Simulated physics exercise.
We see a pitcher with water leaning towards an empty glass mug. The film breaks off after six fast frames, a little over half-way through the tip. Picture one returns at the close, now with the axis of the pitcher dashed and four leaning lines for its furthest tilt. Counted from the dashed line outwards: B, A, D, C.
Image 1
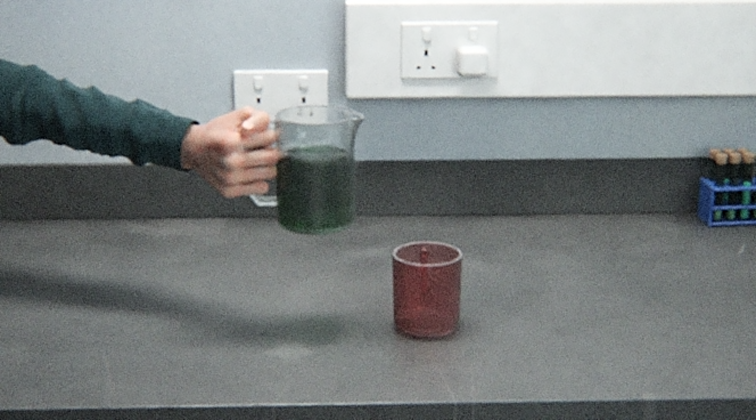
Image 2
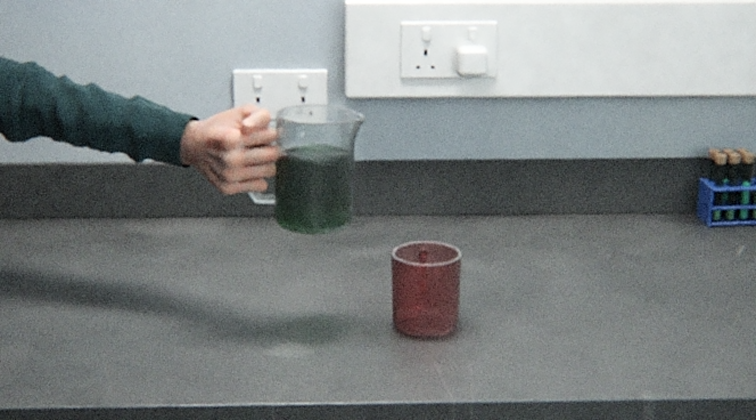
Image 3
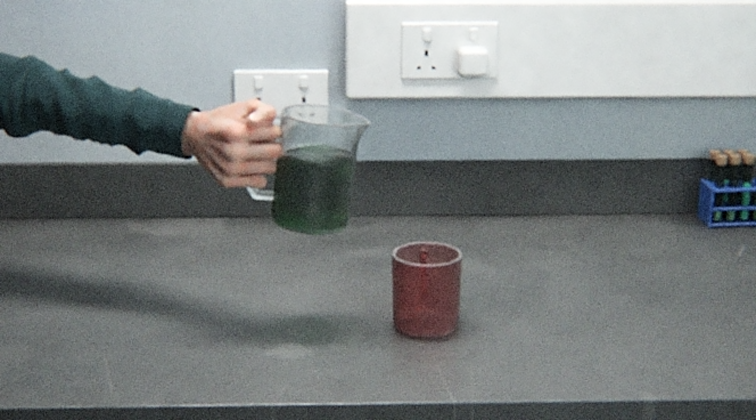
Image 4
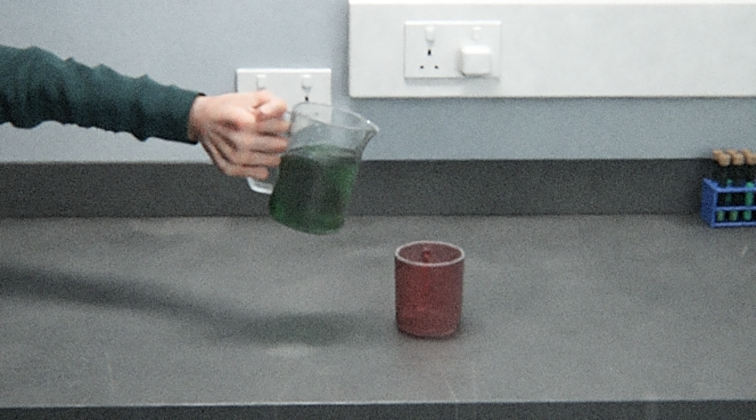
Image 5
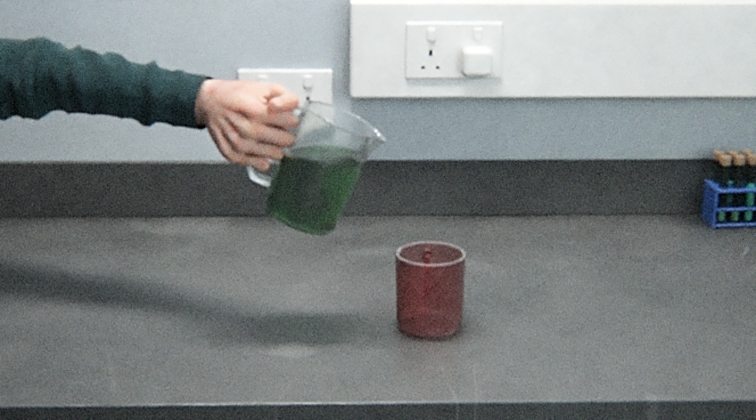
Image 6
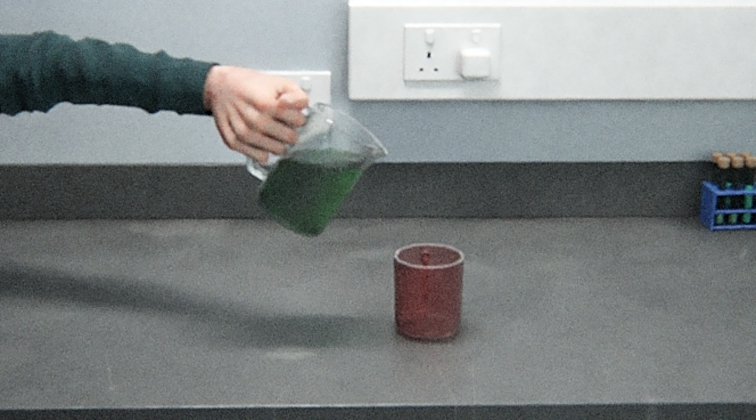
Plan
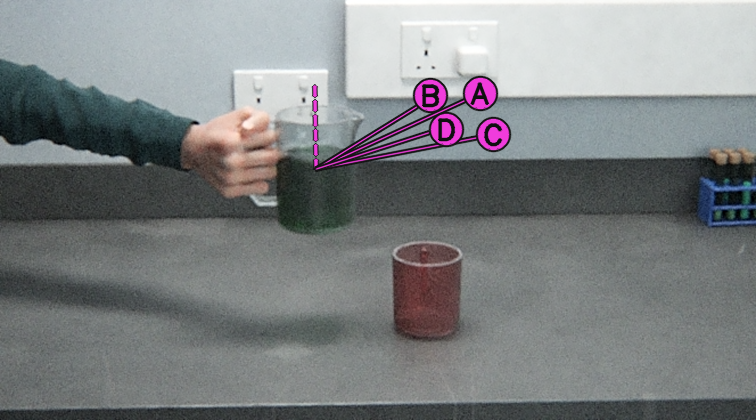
Hand in a dark green sleeve holding a glass pitcher of green liquid upright, then tilting it rightward above a red mug.
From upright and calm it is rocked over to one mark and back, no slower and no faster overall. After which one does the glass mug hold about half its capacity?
D beats the others.
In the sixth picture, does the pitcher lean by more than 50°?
No, it does not.
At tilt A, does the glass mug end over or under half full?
Under half.
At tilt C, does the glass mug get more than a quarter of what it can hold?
Yes, clearly.
On the marked copy, A at (465, 100); B at (416, 106); C at (476, 137); D at (429, 132).
With A, the glass mug ends with about 29 % of what it can hold.
With B, the glass mug ends with about 15 % of what it can hold.
With C, the glass mug ends with about 66 % of what it can hold.
With D, the glass mug ends with about 48 % of what it can hold.
